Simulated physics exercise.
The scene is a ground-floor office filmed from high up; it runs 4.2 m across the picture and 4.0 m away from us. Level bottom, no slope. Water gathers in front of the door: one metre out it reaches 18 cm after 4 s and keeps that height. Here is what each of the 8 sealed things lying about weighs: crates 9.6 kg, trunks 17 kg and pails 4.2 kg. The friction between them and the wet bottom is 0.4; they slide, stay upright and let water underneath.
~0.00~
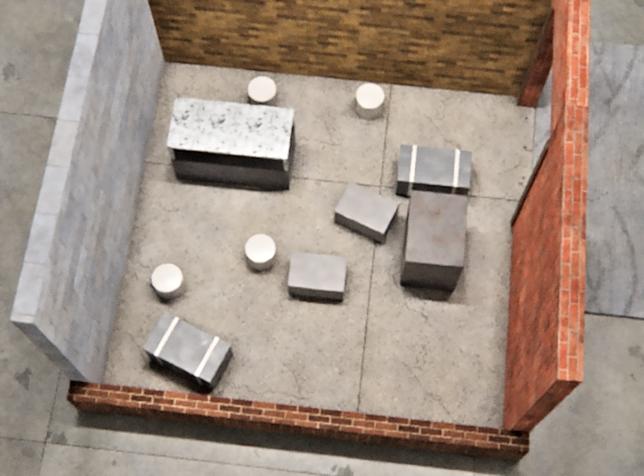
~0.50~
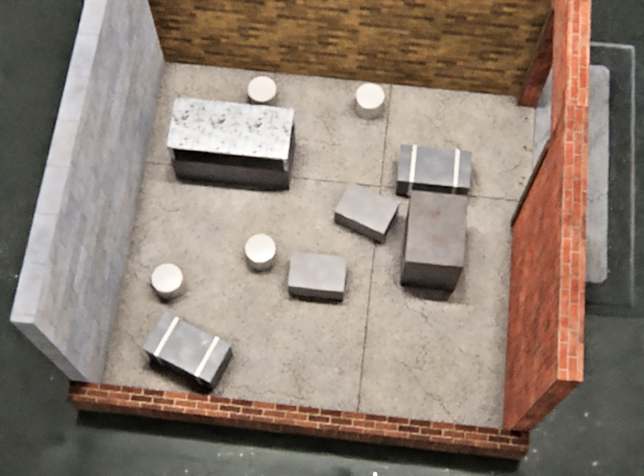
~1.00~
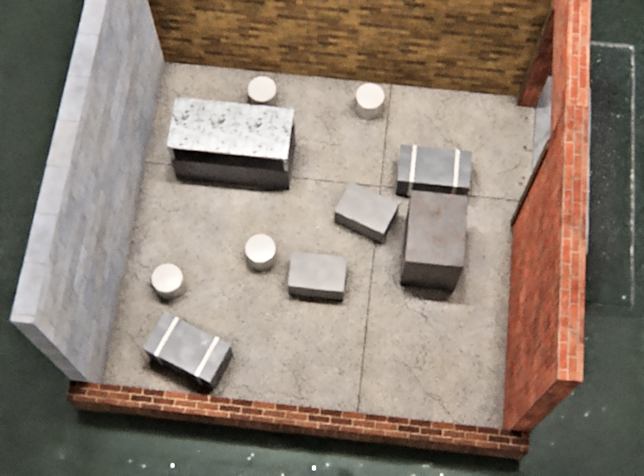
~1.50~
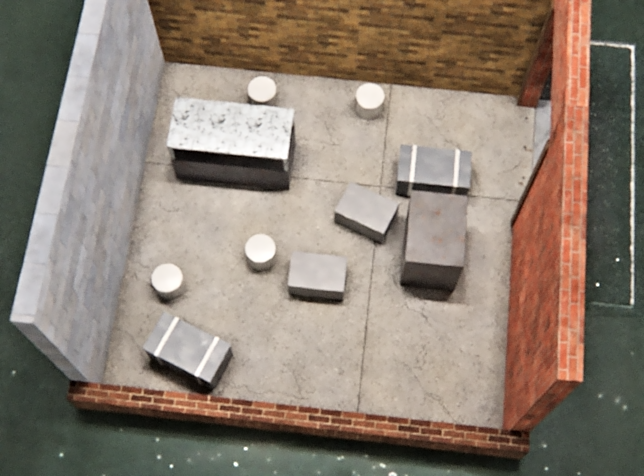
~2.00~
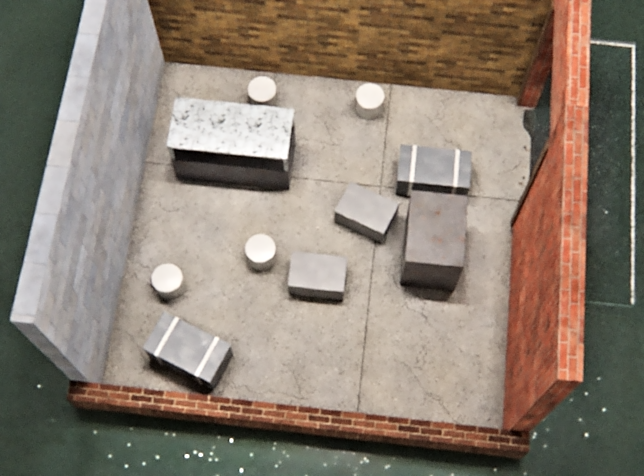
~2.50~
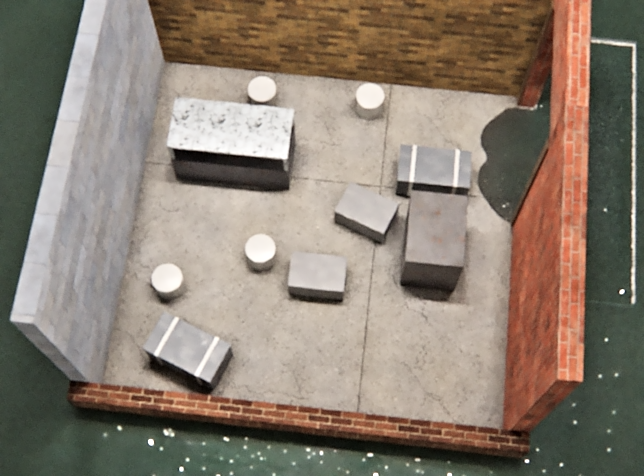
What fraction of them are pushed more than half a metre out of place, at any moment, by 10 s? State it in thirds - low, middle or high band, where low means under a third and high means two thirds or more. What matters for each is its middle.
High band.
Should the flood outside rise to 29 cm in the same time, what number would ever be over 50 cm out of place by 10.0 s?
That would give 8.
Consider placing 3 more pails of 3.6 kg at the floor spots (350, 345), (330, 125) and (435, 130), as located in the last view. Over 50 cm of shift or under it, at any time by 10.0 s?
In that order: Under, over, past it.
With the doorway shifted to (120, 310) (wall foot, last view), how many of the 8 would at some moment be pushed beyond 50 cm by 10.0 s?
Result: 6 of them.
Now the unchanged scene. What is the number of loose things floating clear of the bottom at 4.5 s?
Of them, 0.
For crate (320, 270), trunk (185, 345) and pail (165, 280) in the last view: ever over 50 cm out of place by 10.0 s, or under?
So that's inside it for the first, inside it for the second and beyond it for the last.
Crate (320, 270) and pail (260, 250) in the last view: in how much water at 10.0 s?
First roughly 3 cm, second roughly 5 cm.
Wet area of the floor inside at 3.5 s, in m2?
Roughly 1.5 m2 of it is wet.
After 3.5 s 0 of 8 are over 50 cm from their spots; 0 afloat.
After 4.5 s 0 of 8 are over 50 cm from their spots; 0 afloat.
After 7.0 s 4 of 8 are over 50 cm from their spots; 3 afloat.
After 10.0 s 6 of 8 are over 50 cm from their spots, and 6 have been at some point; 4 afloat.
